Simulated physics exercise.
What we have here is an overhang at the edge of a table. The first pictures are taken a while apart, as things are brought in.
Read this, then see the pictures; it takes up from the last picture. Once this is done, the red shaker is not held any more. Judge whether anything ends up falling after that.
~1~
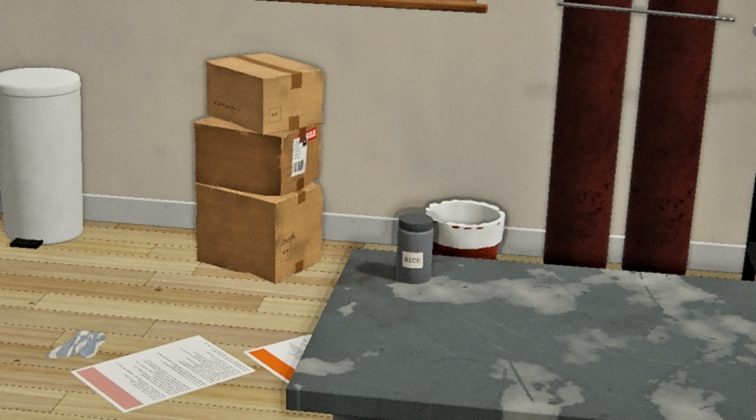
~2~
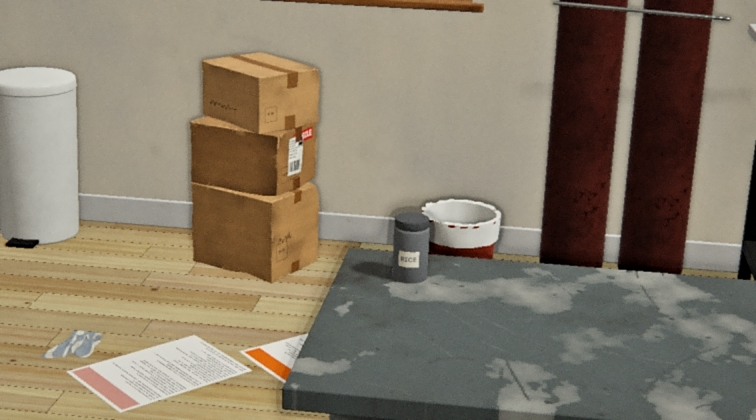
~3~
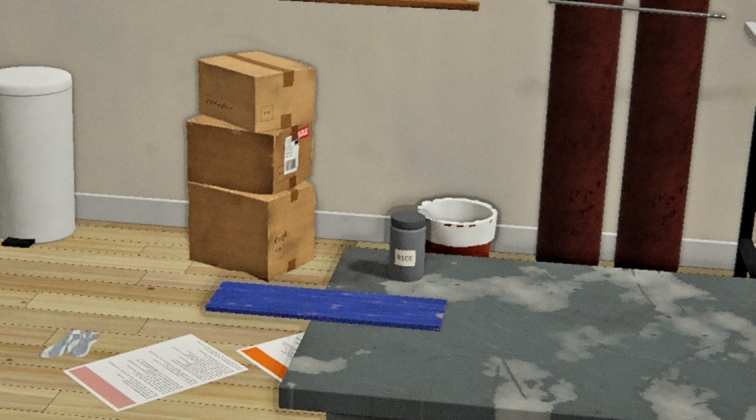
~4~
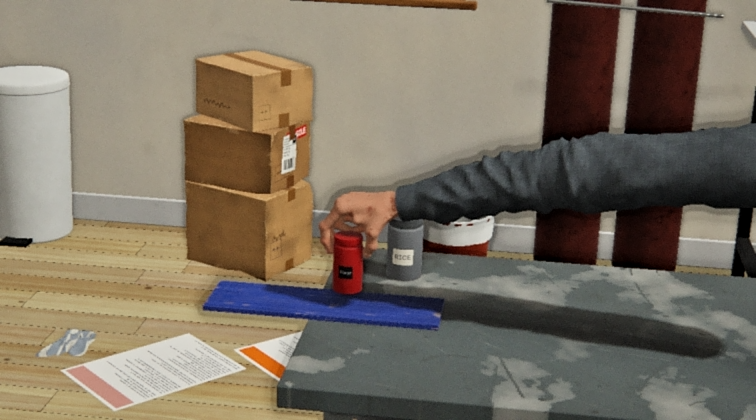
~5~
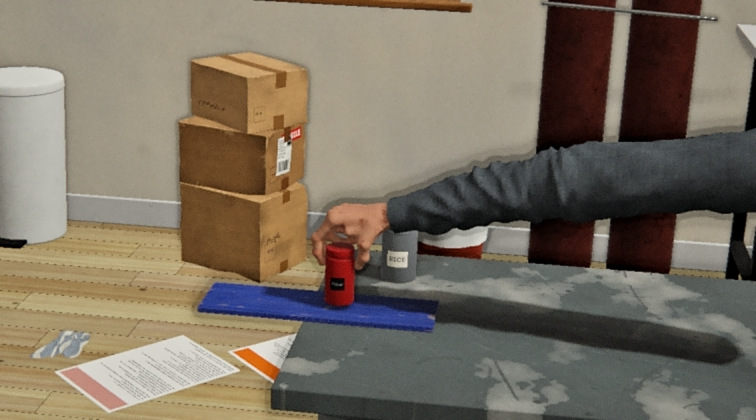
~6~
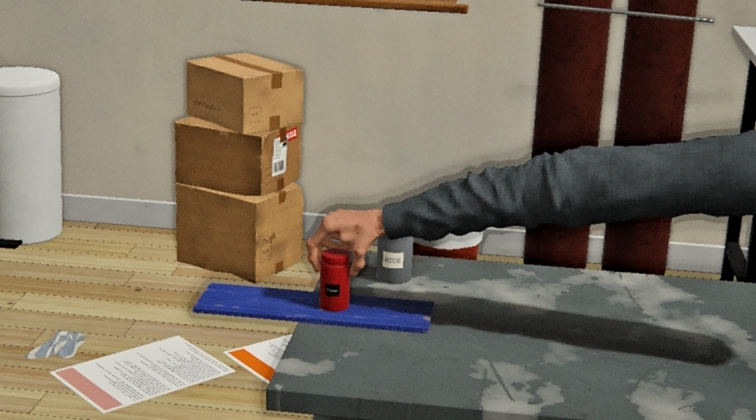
Outcome: No drop.
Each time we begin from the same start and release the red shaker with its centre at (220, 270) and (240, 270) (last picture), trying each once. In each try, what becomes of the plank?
Well, first it tumbles down, and then in the second try it tumbles down.
Then, 0.30 s past the last view, nothing moves.
Then, 0.70 s past the last view, red shaker resting near (335, 280).
Finally, all 3 still in place. Final places as the last picture's camera would see them, red shaker near (335, 280). The plank holds.
